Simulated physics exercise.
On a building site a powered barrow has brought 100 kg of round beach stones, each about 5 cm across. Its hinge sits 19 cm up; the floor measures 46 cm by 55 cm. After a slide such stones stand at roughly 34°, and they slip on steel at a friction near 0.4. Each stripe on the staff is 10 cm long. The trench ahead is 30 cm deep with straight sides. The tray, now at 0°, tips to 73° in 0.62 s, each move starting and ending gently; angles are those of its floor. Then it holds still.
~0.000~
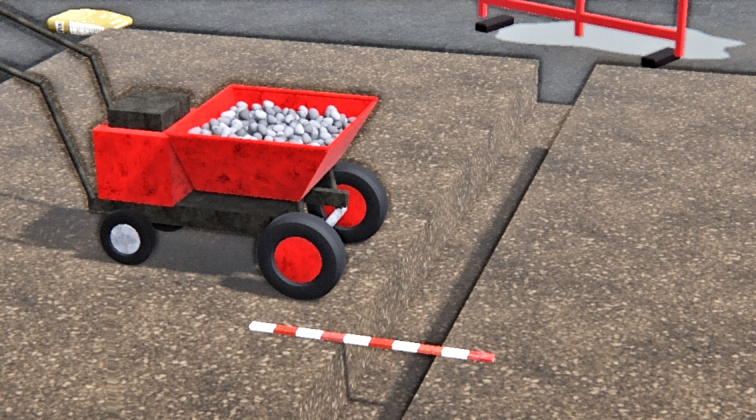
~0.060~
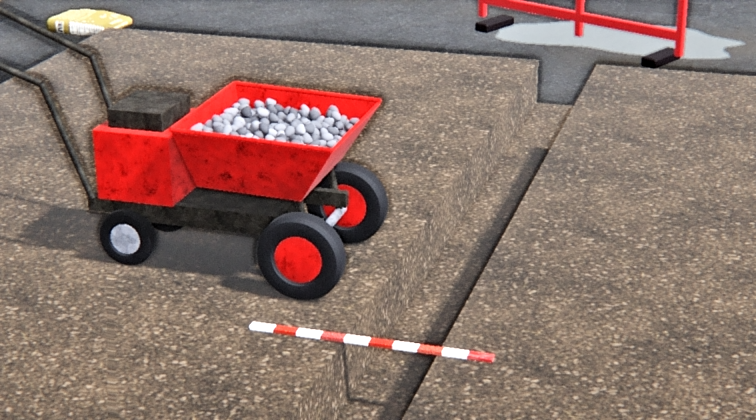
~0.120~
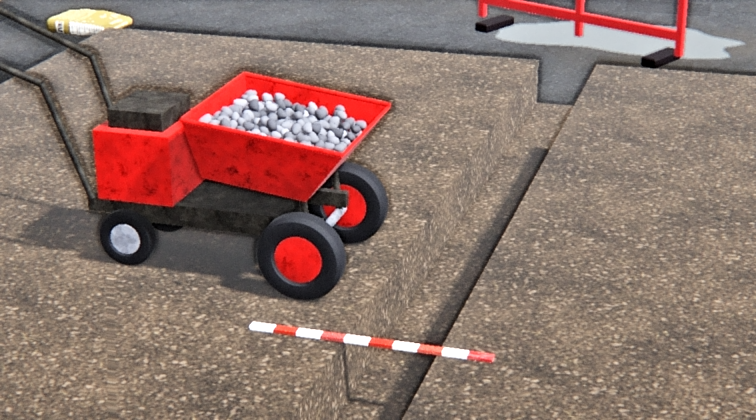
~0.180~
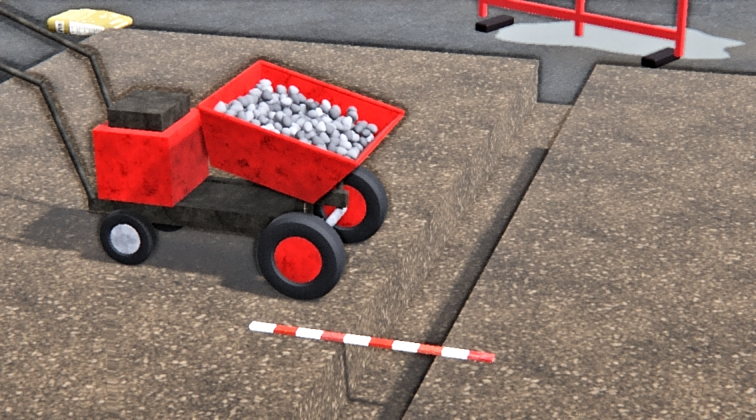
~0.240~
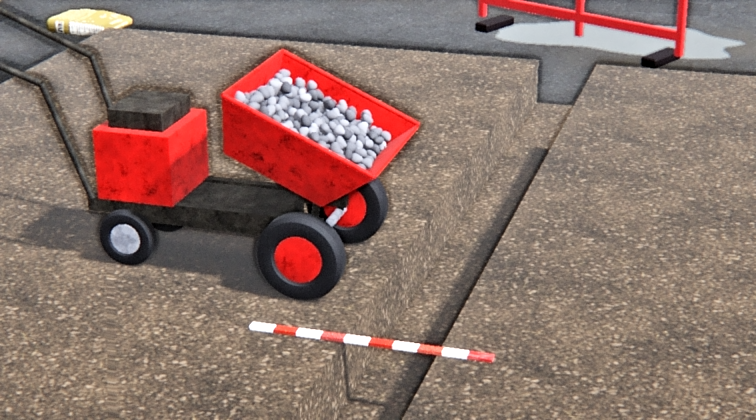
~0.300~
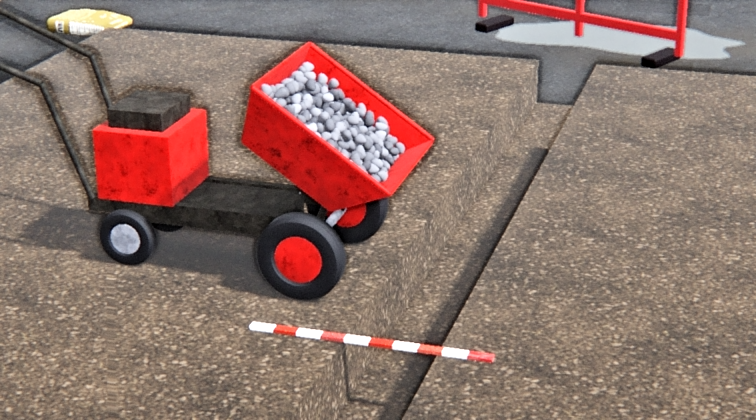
A paved brown, speckled building site with a straight-sided trench running through it is seen from above at an angle, the view staying still. A red powered barrow with black tyres and dark handles holds grey and white stones at left, behind a red-and-white striped staff, with a red barrier beyond. The barrow stays put while its tray tilts steadily steeper toward the right, the stones shifting inside it.
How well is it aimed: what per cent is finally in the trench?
Roughly 35 per cent ends in the trench.
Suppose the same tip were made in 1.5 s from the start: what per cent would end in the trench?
Then about 55 per cent.
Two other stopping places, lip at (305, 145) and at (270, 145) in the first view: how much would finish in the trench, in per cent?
Near 55 per cent from the first place, 90 from the second.
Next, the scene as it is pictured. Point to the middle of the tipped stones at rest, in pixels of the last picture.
Near (512, 287).
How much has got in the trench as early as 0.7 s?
Some 10 per cent.
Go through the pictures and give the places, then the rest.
In the first frame, the tray is at 0°, its lip at (327, 149); the top of the load is at (287, 120).
In the second frame, the tray is at 2°, its lip at (331, 151); the top of the load is at (265, 117); the stones move at 0.4 m/s on average.
In the third frame, lip at (342, 156), floor tilted 7°, highest stones at (261, 106); the stones move at 0.8 m/s on average.
In the fourth frame, lip at (357, 164), floor tilted 15°, highest stones at (258, 94); the stones move at 1.2 m/s on average.
In the fifth frame, lip at (374, 178), floor tilted 24°, highest stones at (277, 85); the stones move at 1.4 m/s on average.
In the sixth frame, lip at (390, 195), floor tilted 35°, highest stones at (299, 80); the stones move at 1.5 m/s on average.
After 0.5 s the floor is at 61°; 100 % in the tray; the foremost stones are at (416, 212).
After 0.7 s the floor is at 73°; 61 % in the tray, 9 % in the trench, 31 % past the trench; the foremost stones are at (521, 299).
After 1.1 s the floor is at 73°; 17 % in the tray, 18 % in the trench, 65 % past the trench; the foremost stones are at (720, 319).
After 3.0 s the floor is at 73°; 0 % in the tray, 35 % in the trench, 65 % past the trench; the foremost stones are past the picture's edge.
